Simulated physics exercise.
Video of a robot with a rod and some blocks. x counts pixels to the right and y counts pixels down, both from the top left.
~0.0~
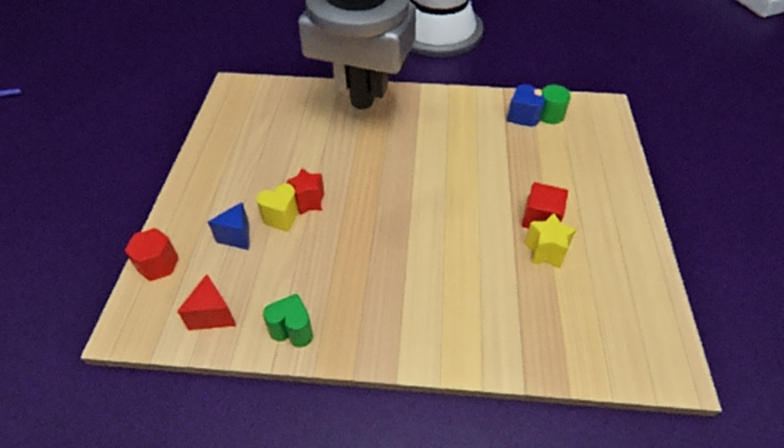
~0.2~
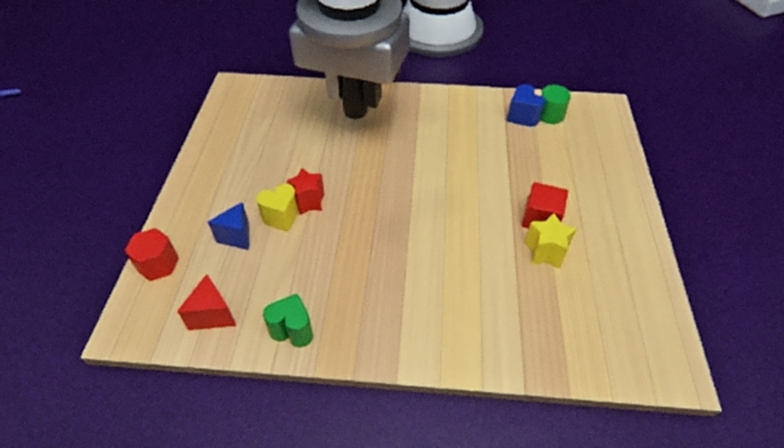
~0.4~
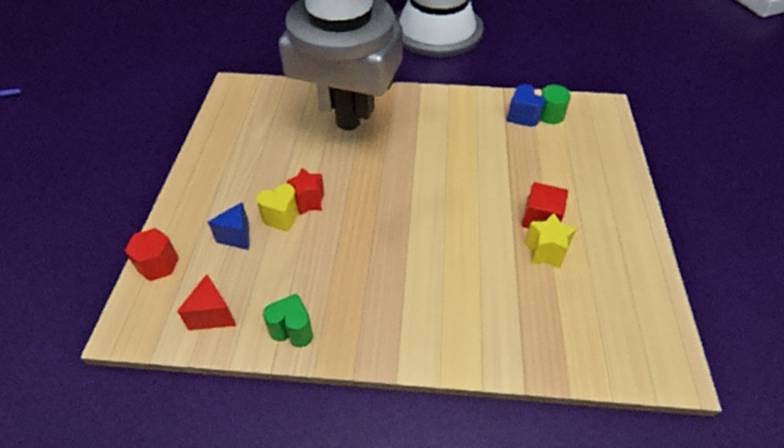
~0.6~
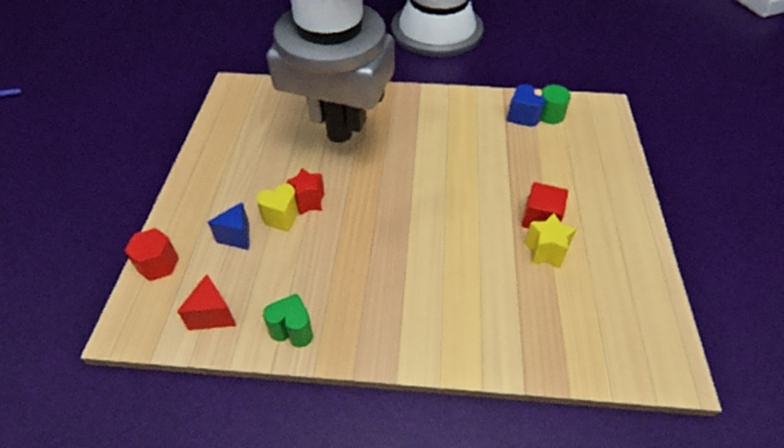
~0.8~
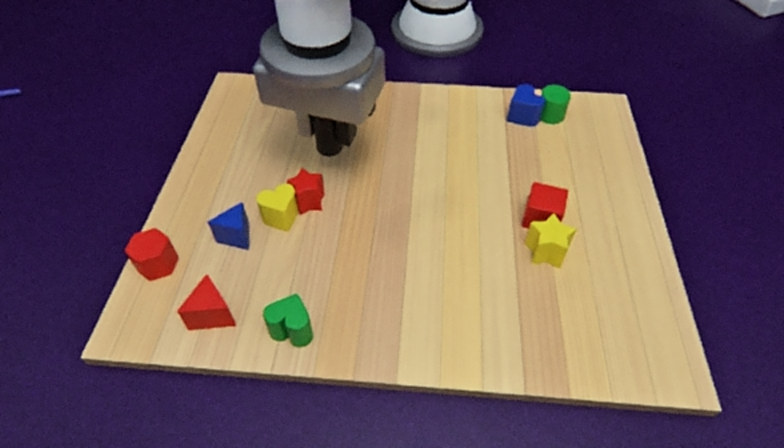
On a wooden board scattered with small red, blue, yellow and green blocks, a robot arm moved its dark tip slightly down and left, nearer the red star, while the blocks stayed still.
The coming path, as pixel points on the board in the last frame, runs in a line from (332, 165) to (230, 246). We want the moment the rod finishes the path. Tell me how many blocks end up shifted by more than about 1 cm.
There will be three or more blocks displaced.
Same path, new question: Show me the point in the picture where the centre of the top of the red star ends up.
It should be at (297, 195) by then.
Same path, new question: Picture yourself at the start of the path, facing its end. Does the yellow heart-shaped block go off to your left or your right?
It moves left.
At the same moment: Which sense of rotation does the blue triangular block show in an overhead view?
Prediction: Counterclockwise.
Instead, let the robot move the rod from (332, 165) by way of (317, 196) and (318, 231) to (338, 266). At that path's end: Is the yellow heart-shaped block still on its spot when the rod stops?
No - that is not the case.
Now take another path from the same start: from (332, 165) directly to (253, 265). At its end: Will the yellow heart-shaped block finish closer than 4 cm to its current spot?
No, that is not how it ends up.
The first path, step by step. One third of the way, rod at (296, 174); yellow heart-shaped block at (271, 207), turned 25° clockwise; red star at (302, 188), turned 40° anticlockwise.
Two thirds of the way, rod at (261, 201); yellow heart-shaped block at (267, 217), turned 25° clockwise; red star at (297, 195), turned 85° anticlockwise.
At the end, rod at (224, 231); red hexagonal block in place; blue triangular block at (197, 240), turned 20° anticlockwise; yellow heart-shaped block at (258, 226), turned 35° anticlockwise; red star at (297, 195), turned 85° anticlockwise.
